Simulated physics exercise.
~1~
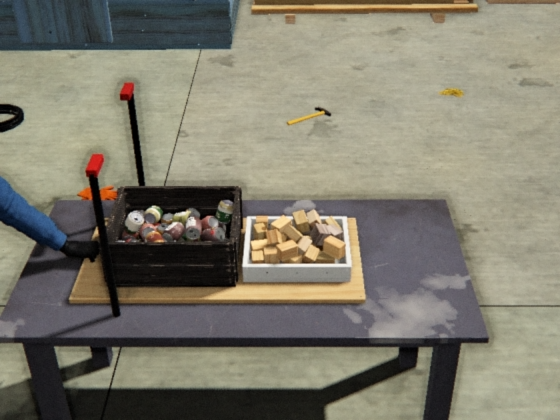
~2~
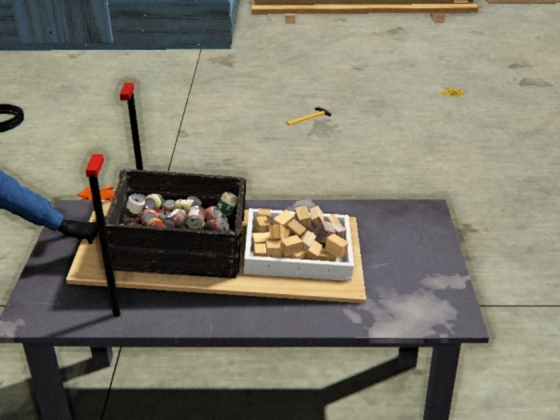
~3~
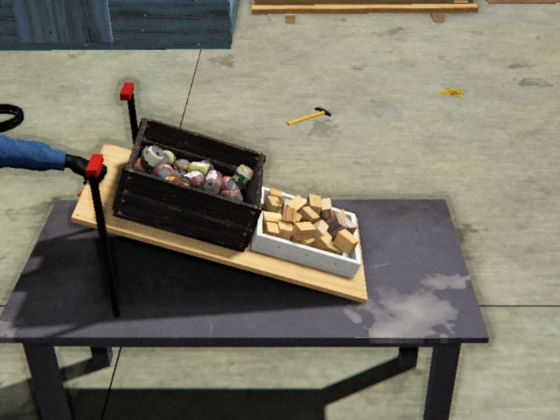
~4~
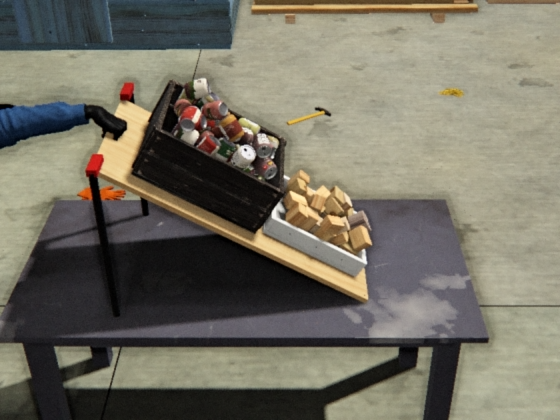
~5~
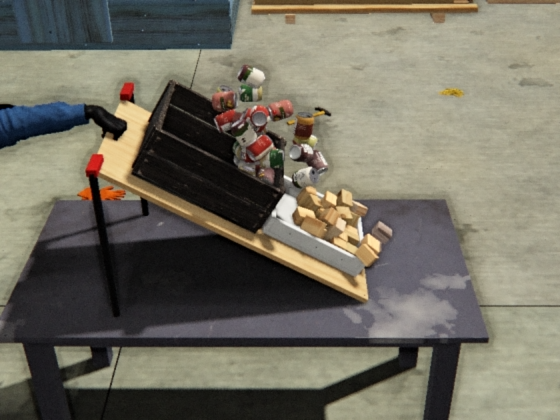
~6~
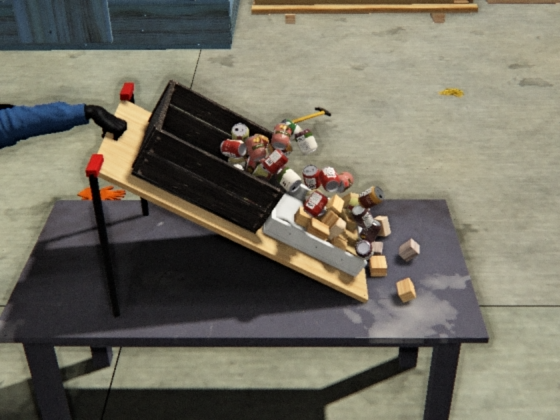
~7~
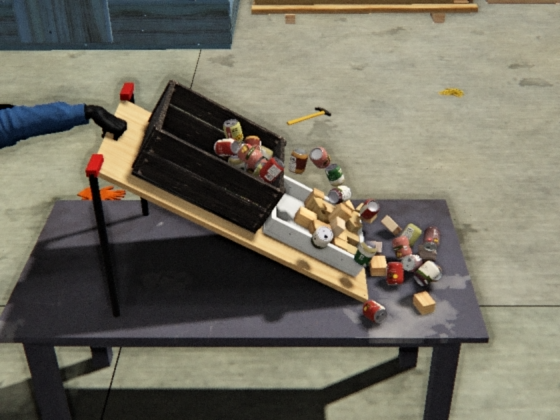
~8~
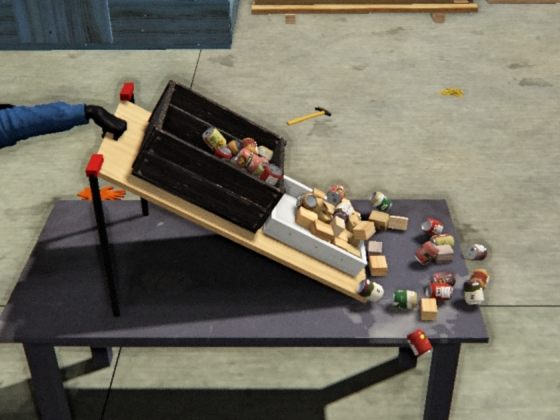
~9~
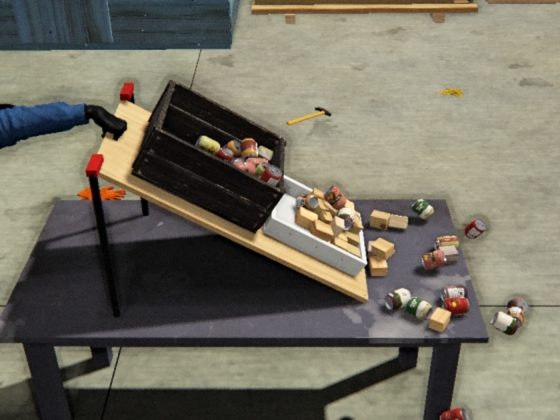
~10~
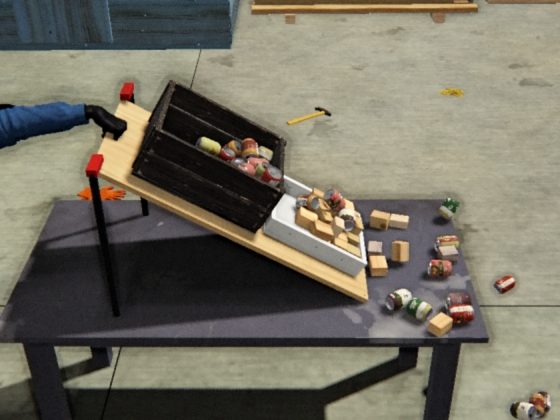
The clip opens on a dark table where a black tub of mini cans and a smaller white tub of timber offcuts sit side by side on a wooden board. A gloved hand at the left lifts that end of the board, tipping it steeply down to the right until it rests against red-topped stops. Cans tumble out of the black tub, over the white one, and some wood blocks spill too. Several cans roll across the table and drop off its right side. Finally, the hand holds the board tilted, both tubs still partly full, with cans and blocks scattered on the table and a few cans on the floor.
